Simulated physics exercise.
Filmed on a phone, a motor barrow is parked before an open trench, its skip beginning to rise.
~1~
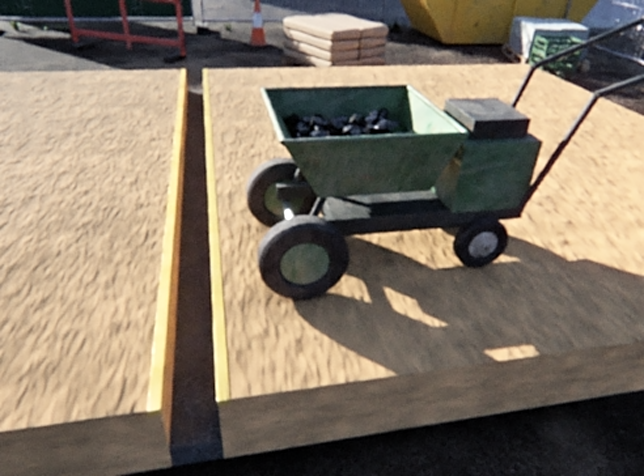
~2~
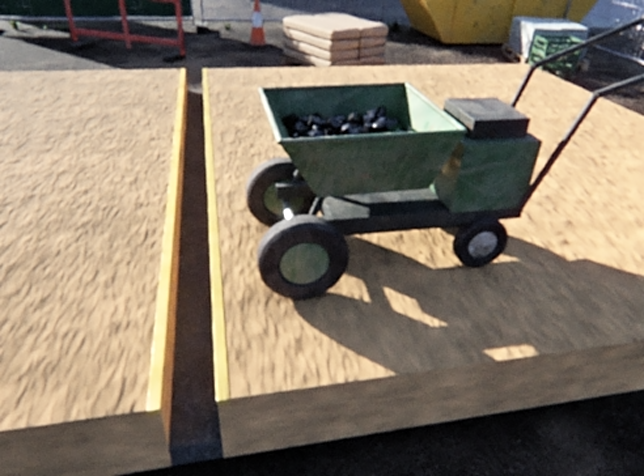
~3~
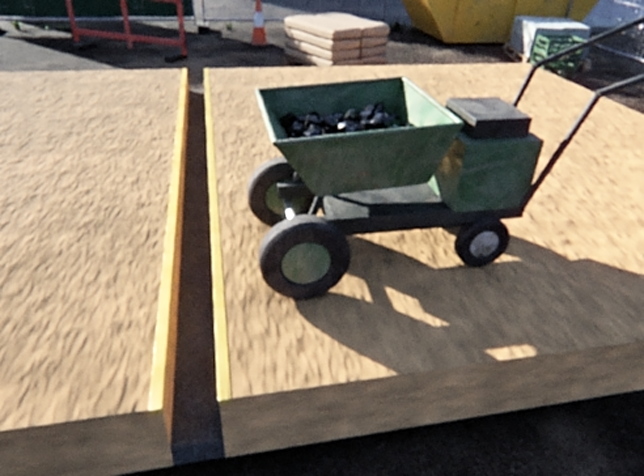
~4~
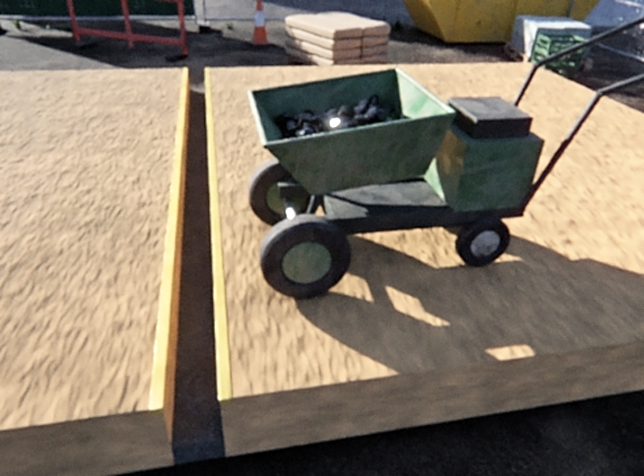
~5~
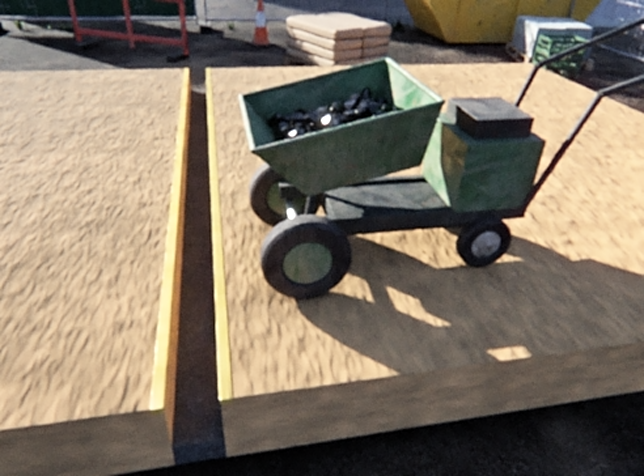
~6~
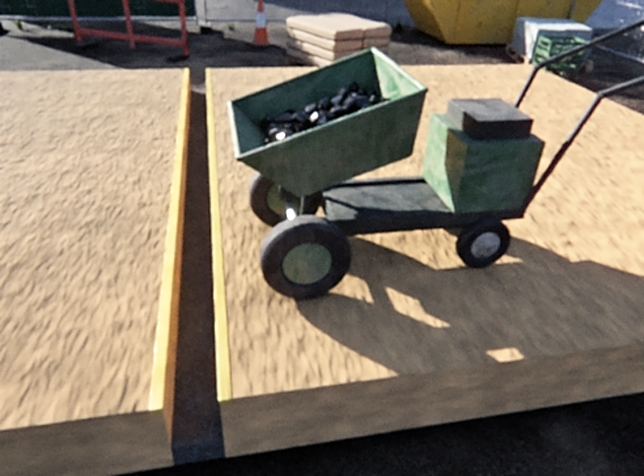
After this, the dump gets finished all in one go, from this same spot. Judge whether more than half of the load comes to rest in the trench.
It does not; less than half does.
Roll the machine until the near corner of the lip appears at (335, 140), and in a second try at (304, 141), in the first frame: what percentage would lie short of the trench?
The first gives 0 %, the second 0 %.
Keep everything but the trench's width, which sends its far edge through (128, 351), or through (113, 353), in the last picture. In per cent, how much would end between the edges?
60 %, give or take, and then 70 %.
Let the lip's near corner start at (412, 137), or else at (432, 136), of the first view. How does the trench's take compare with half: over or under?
Respectively: A smaller portion, a smaller portion.
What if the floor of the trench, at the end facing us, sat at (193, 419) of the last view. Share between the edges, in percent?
Estimate: Approx. 30 per cent.
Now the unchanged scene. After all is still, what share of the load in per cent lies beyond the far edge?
Roughly 60 per cent of the load.
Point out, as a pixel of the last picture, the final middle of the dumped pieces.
Close to (146, 263) in the last view.
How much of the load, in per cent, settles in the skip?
It is some 15 percent.
Shortly afterwards, skip tipped steeply; the whole lot in the skip.
Next, skip tipped steeply; all but a few in the skip; only a few beyond it; only a few falling.
Some moments later, skip tipped right over; near a third in the skip; only a few in or heaped over the trench; near half beyond it; only a few falling.
In the end, skip tipped right over; a little in the skip; near a quarter in or heaped over the trench; near two thirds beyond it.
